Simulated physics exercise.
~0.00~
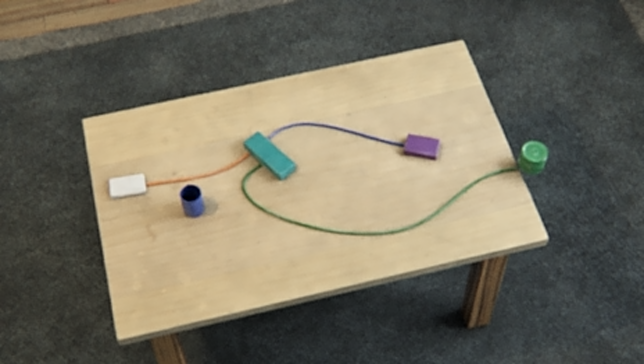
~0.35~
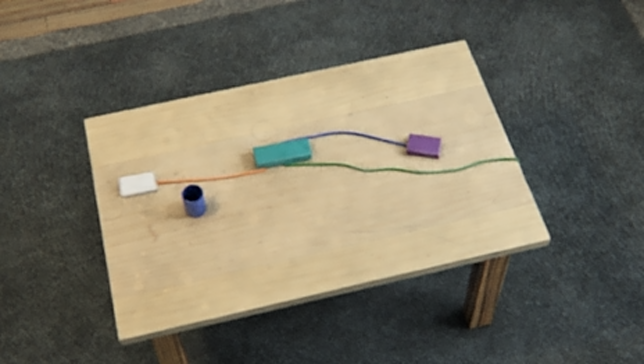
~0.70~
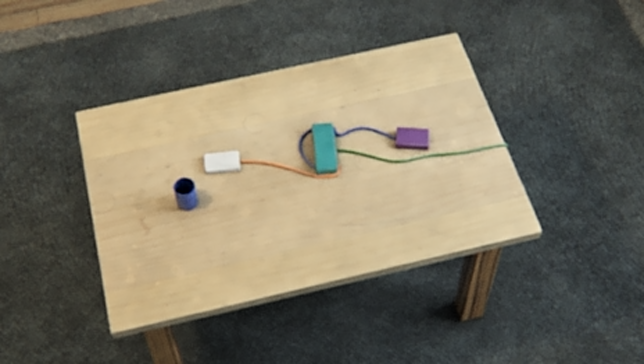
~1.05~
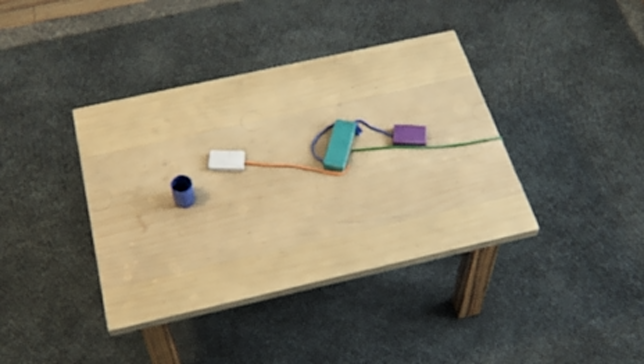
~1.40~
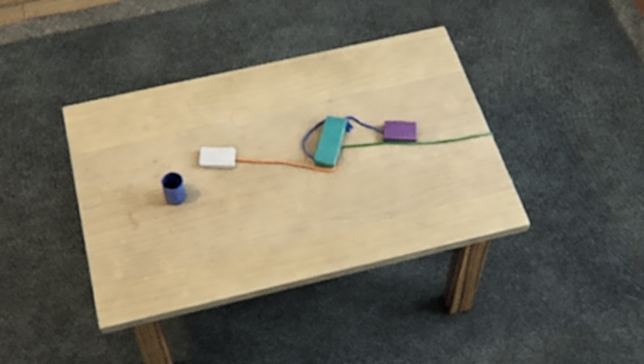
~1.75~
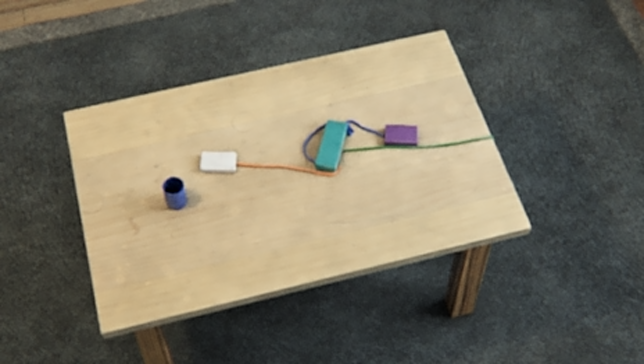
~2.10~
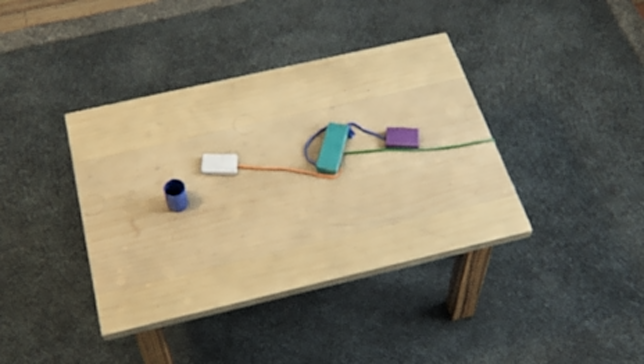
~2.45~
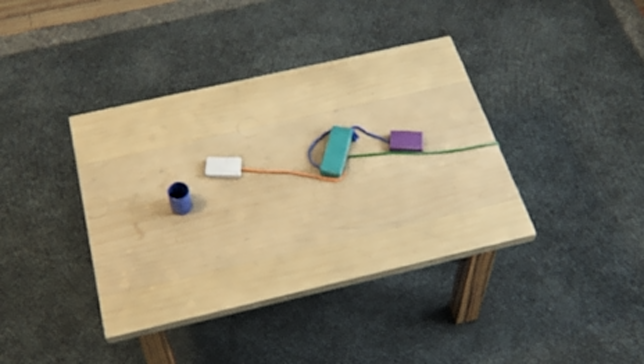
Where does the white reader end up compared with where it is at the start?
It starts near the left edge of the table, to the left of the blue mug, and ends farther right and closer to the teal strip, above and to the right of the mug.
A pale wooden table stands on a dark grey carpet, seen from above at an angle by a slightly swaying camera. A teal strip near the middle is joined by cables to a white reader on the left, a purple charger on the right and a green speaker at the right edge, with a blue mug near the reader. The speaker drops off the side and its green cable pulls straighter. The strip turns and slides right, drawing the white reader after it. Both settle, the green cable running over the edge, while the mug and charger remain in place.
